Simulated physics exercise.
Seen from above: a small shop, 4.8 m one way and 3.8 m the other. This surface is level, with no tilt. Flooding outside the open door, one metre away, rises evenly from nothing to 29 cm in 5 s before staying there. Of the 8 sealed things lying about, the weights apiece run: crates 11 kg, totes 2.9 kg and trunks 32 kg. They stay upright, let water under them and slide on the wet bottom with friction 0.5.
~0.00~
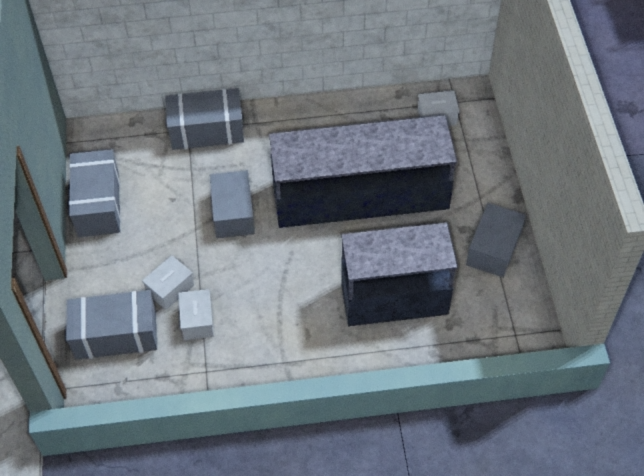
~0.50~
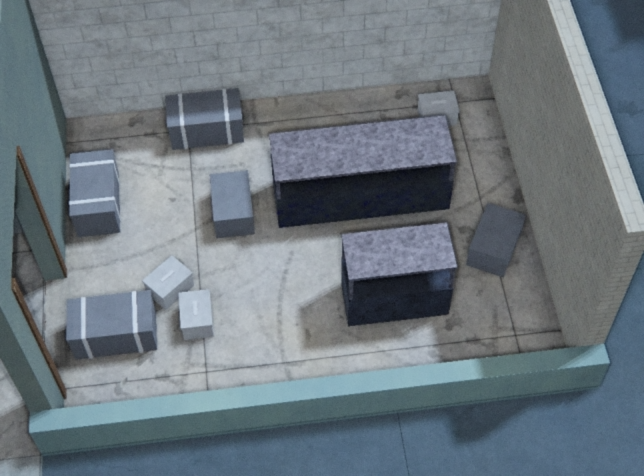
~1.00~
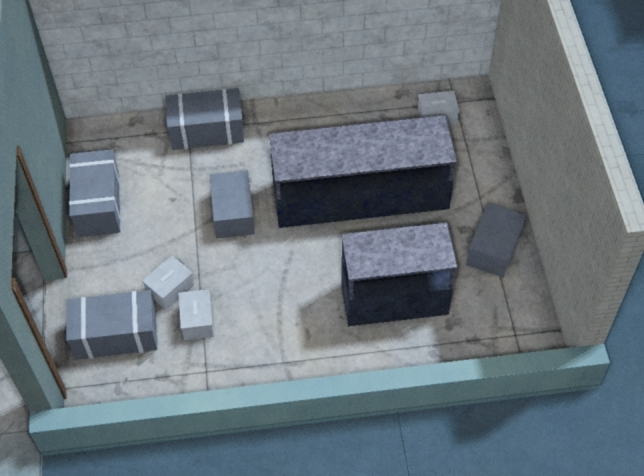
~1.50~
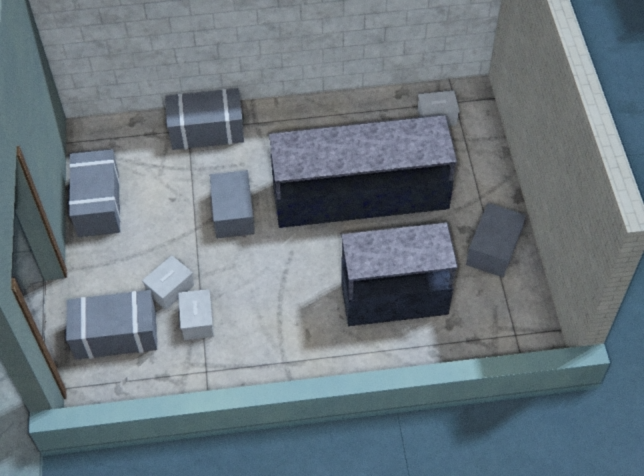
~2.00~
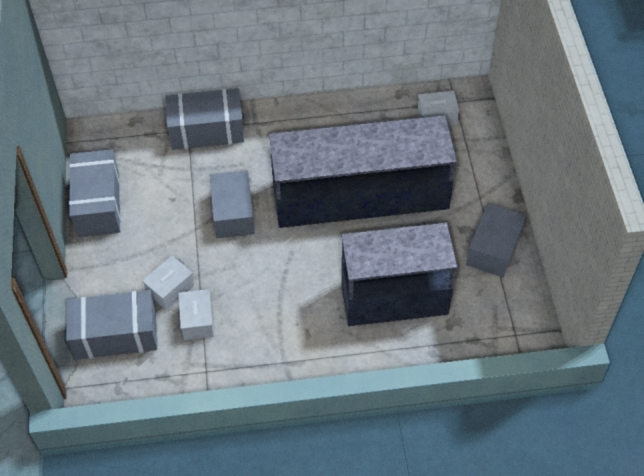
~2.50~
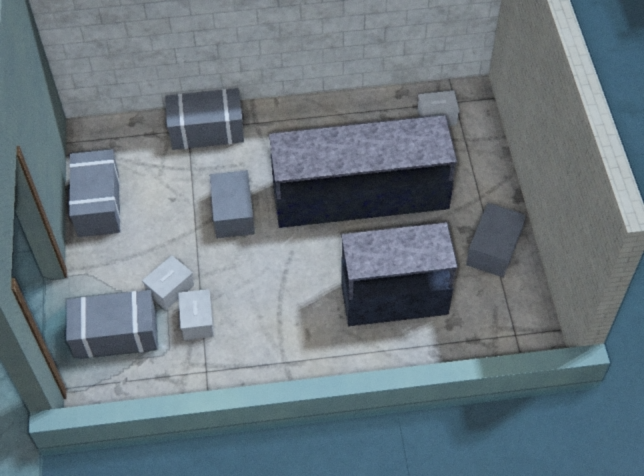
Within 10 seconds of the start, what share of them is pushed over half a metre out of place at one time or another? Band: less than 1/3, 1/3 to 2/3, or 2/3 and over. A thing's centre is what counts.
It's shaping up to be some of them, a third to two thirds.
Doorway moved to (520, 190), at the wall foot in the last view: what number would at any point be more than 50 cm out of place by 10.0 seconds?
In that case 7 of them.
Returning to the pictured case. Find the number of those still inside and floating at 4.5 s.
Count at that moment: 0.
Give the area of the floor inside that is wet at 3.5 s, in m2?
Flooded: Near 3.0 m2.
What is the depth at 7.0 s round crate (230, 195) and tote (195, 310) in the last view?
10 and 5 cm.
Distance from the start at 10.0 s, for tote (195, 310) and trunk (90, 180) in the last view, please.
Respectively 120 and 0 centimetres.
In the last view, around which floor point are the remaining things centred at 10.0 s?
Mean position approx. (339, 214).
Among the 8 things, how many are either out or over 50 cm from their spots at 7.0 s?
The number I get is 4.
After 3.5 s 0 of 8 are over 50 cm from their spots; 0 afloat.
After 4.5 s 2 of 8 are over 50 cm from their spots; 0 afloat.
After 7.0 s 4 of 8 are over 50 cm from their spots; 3 afloat.
After 10.0 s 4 of 8 are over 50 cm from their spots, and 4 have been at some point; 6 afloat.
